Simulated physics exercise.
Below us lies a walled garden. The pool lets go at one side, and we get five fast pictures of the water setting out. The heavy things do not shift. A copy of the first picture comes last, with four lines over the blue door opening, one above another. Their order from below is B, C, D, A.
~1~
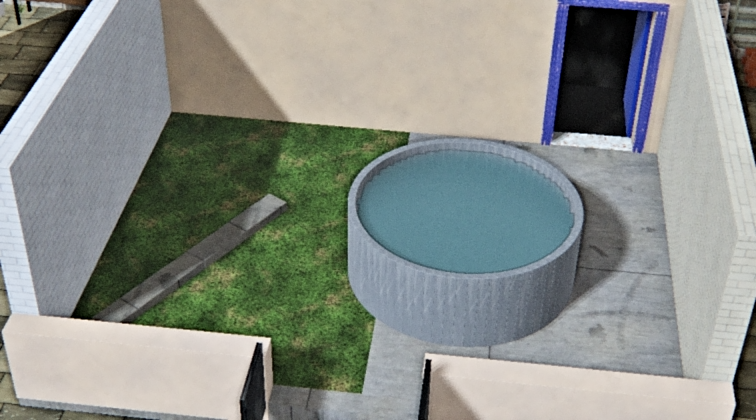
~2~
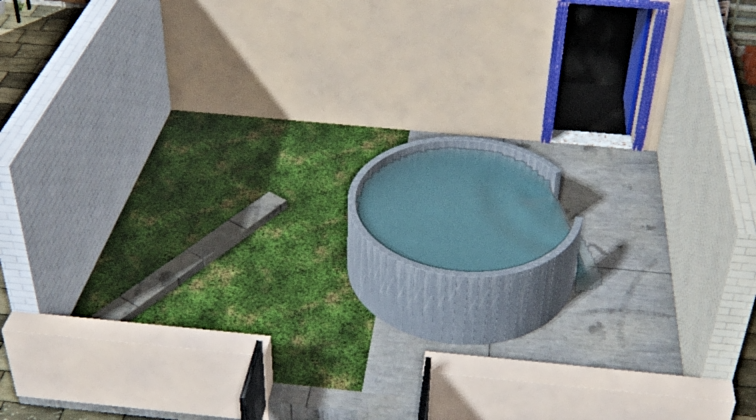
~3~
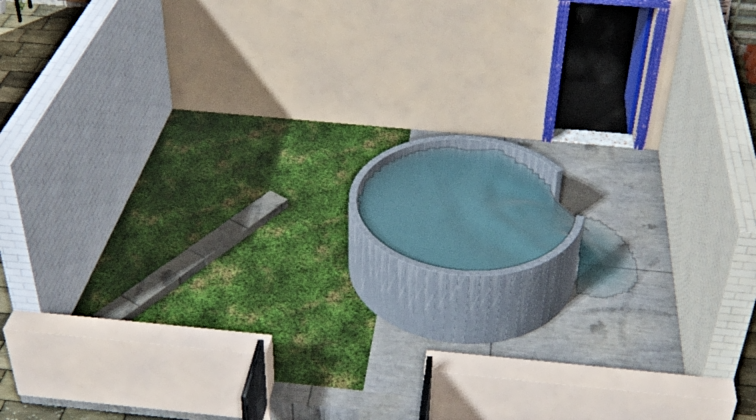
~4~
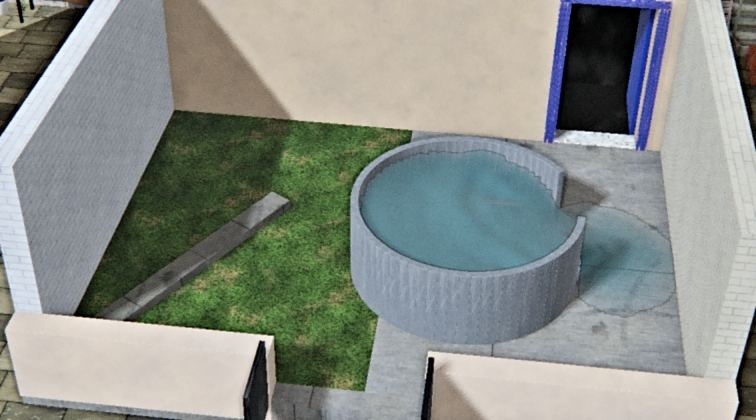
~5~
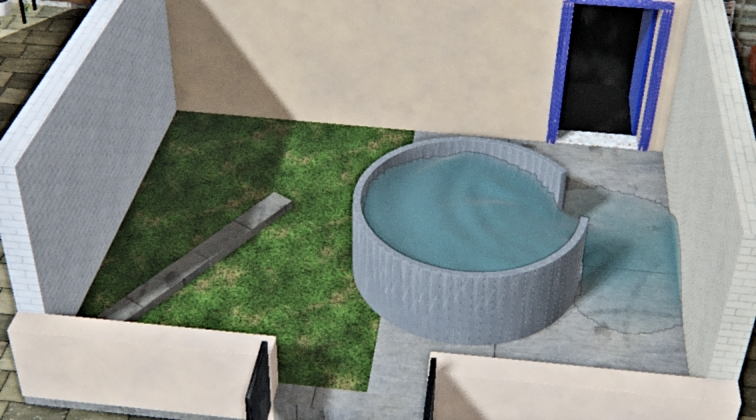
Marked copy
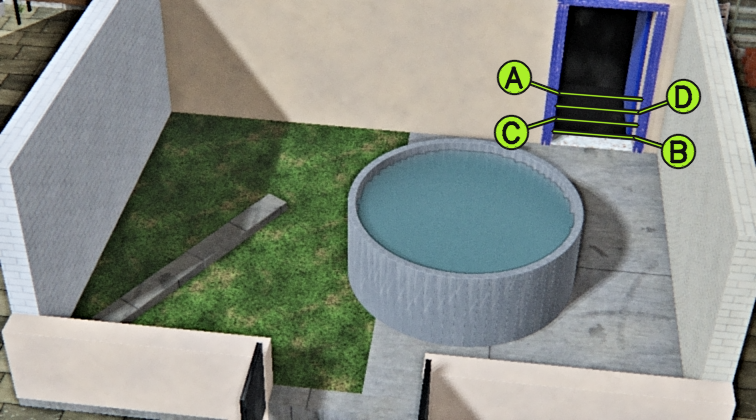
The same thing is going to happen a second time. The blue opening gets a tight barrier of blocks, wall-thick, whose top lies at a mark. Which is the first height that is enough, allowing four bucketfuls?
The answer is line C.
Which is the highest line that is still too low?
Line B.
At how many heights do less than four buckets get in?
Three of them.
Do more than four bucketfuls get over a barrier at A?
No, not at all.
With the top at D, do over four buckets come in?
No, not at all.
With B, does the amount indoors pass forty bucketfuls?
No, less.
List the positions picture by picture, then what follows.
The first picture shows water in the pool at rest, its middle at (465, 210); foot of the blue doorway at (592, 148); open gate at (348, 341).
The second picture shows front seen at (584, 284), 1 % of the ground wet.
The third picture shows front seen at (621, 248), 3 % of the ground wet.
The fourth picture shows front seen at (672, 253), 7 % of the ground wet.
The fifth picture shows front seen at (669, 211), 11 % of the ground wet.
On the marked copy, A at (599, 96); B at (594, 134); C at (595, 122); D at (597, 109); from the bottom up B, C, D, A.
With A, nothing gets over.
With B, some 15 bucketfuls get in.
With C, a bucket or two gets in.
With D, nothing gets over.
